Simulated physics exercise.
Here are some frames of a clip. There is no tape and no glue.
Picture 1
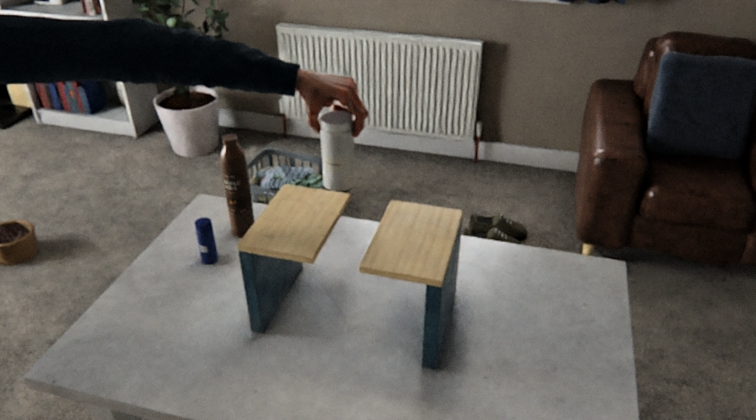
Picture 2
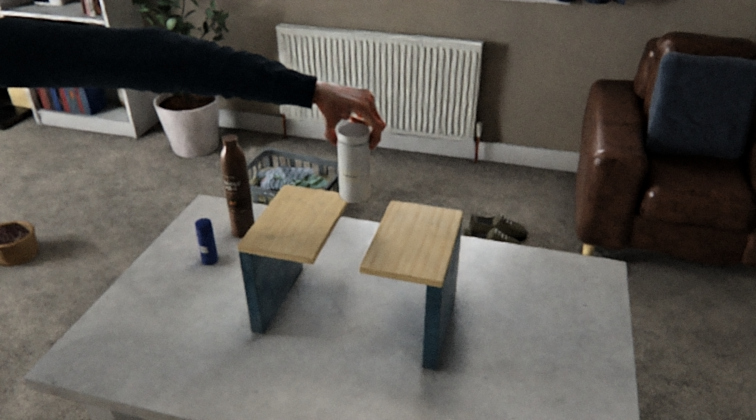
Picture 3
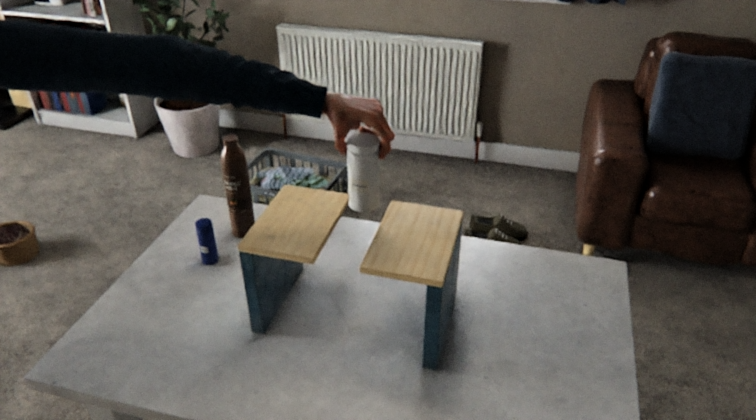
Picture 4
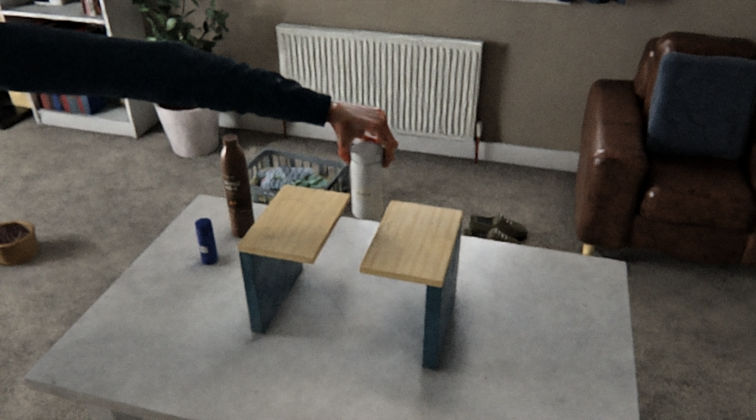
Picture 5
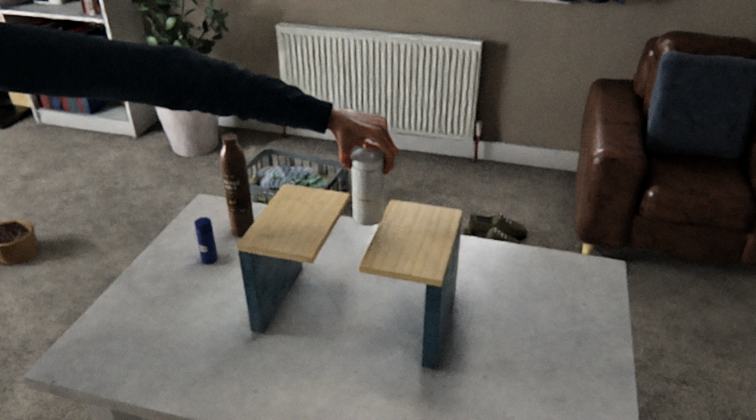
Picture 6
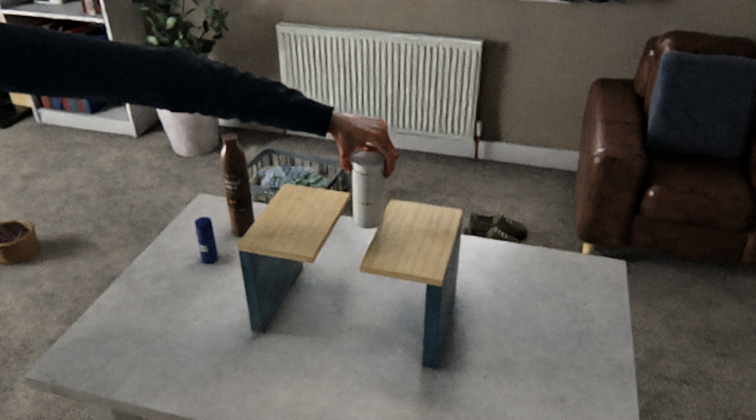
In a living room, a hand held a white jar by its top and moved it a little to the right, then slowly lowered it behind two small wooden-topped stands, while a brown bottle stayed still.
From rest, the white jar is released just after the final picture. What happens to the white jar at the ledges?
It rests on the ledges.
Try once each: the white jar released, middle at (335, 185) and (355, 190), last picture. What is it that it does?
Is held back, then passes the gap.
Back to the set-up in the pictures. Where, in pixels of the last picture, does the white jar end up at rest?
Around (344, 216).
Then, 0.30 s on from there, white jar turned 26° from how it was put near (354, 203).
Then, 0.40 s on from there, white jar turned 60° from how it was put near (343, 215).
In the end, toppled on the stand or table, white jar; the other 2 unmoved. At the end, from the last picture's camera, white jar near (344, 216). The jar is caught.
